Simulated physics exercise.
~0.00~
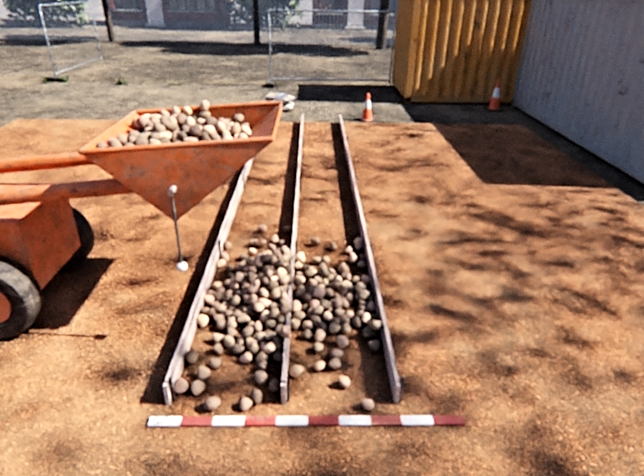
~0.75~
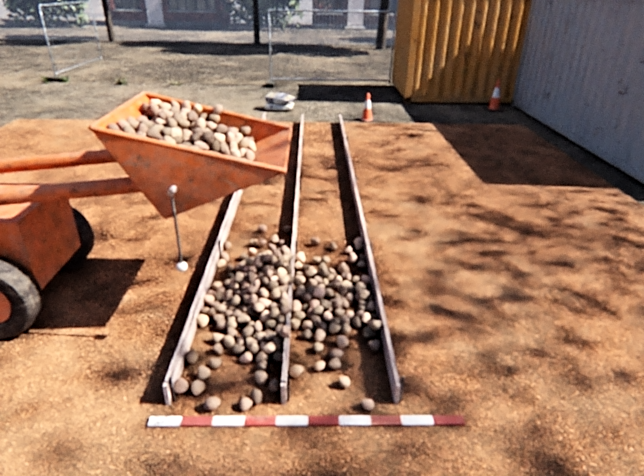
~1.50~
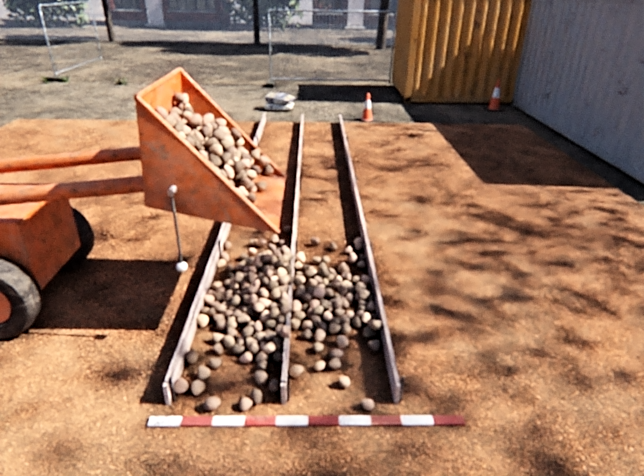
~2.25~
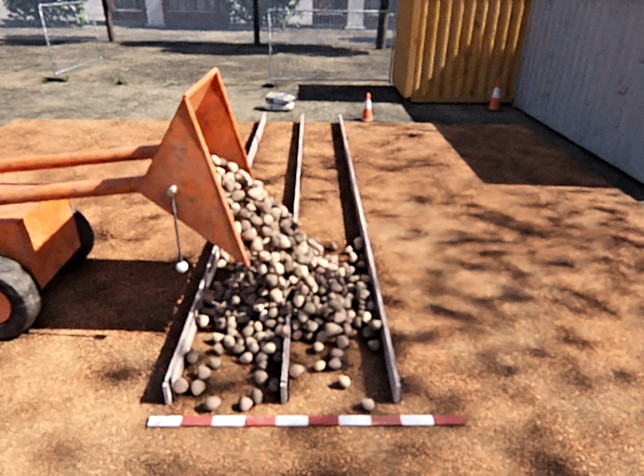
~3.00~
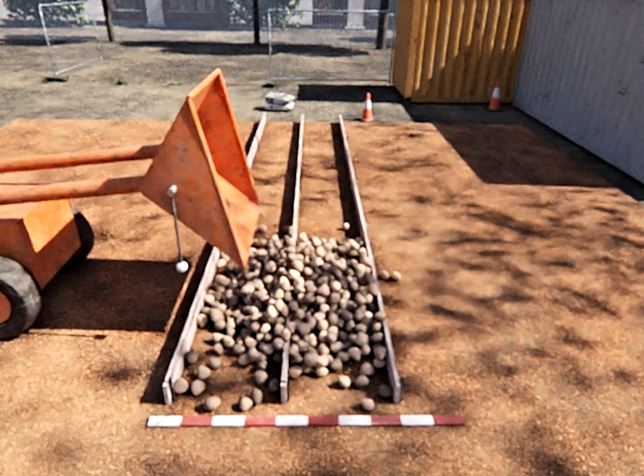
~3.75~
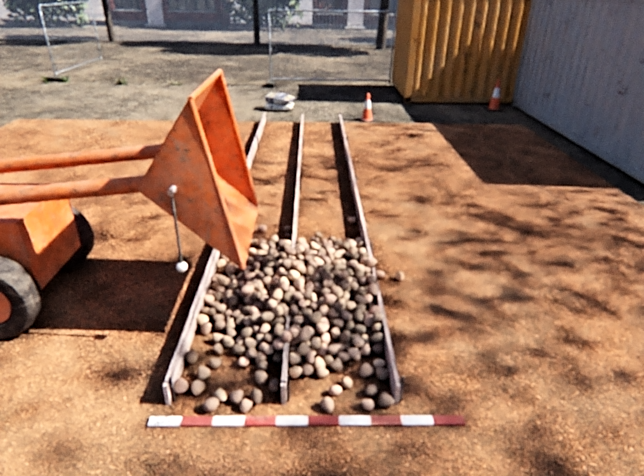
An orange loader bucket tips right, pouring its stones onto the pile between planks, and ends empty.
